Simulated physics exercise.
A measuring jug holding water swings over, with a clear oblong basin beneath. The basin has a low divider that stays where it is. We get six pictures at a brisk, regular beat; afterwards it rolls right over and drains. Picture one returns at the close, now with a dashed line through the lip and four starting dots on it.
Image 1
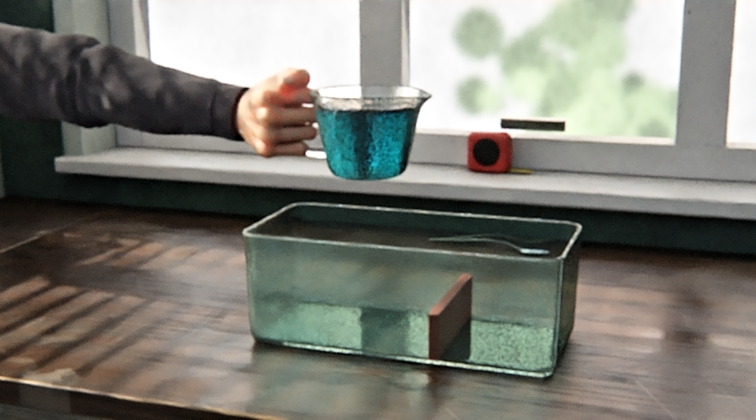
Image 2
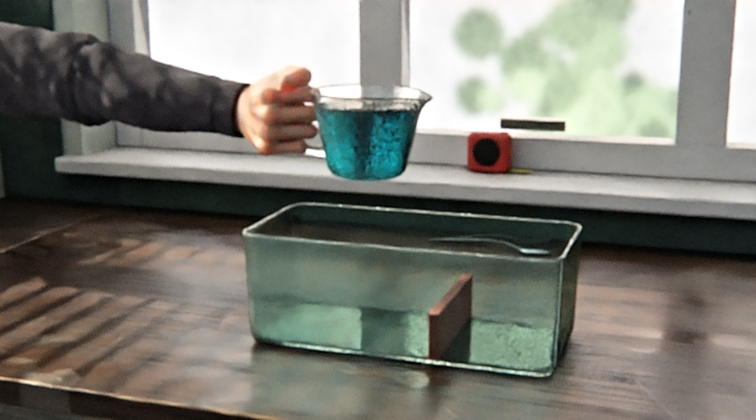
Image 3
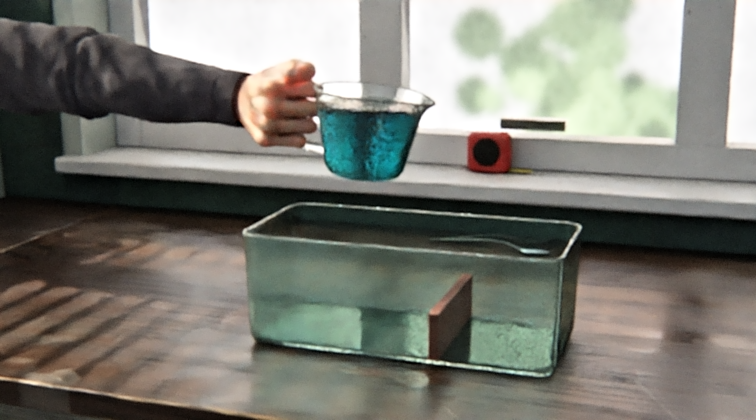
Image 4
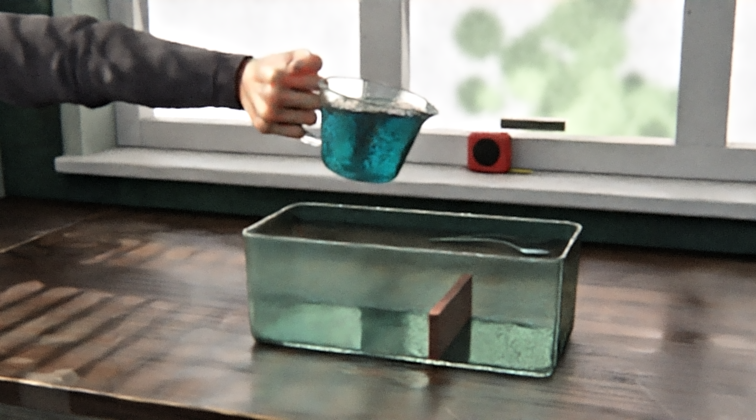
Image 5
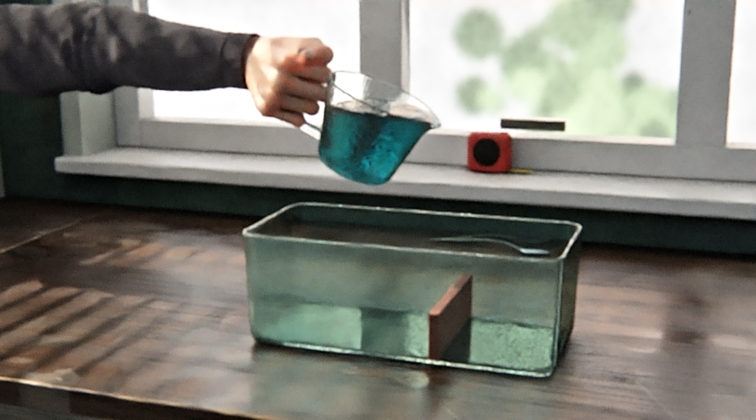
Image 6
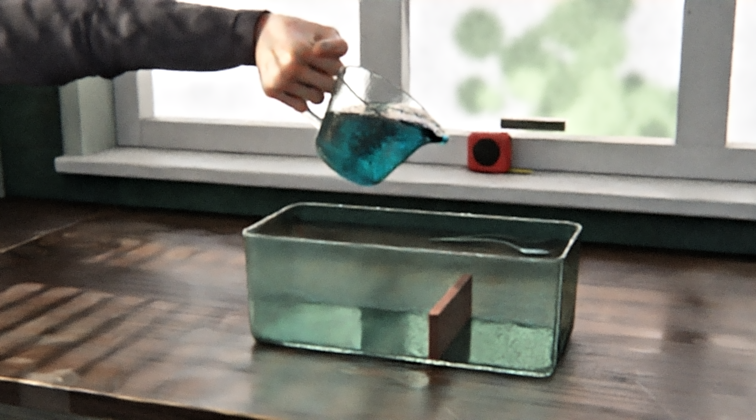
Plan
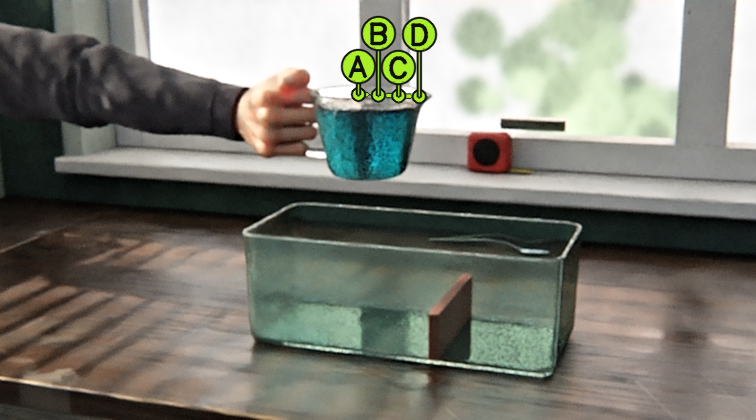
A hand tilts a clear jug of blue water rightward above a clear oblong basin.
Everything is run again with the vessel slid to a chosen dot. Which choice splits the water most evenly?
Take D.
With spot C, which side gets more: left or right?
The left one.
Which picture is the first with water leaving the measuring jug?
In picture 6.
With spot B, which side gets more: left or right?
The left one.
On the marked copy, A at (358, 94); B at (378, 95); C at (398, 95); D at (419, 96).
For spot A, about 93 % ends left of the wall and 5 % right of it.
For spot B, about 91 % ends left of the wall and 6 % right of it; 3 % is lost outside.
For spot C, about 76 % ends left of the wall and 23 % right of it.
For spot D, about 51 % ends left of the wall and 47 % right of it.
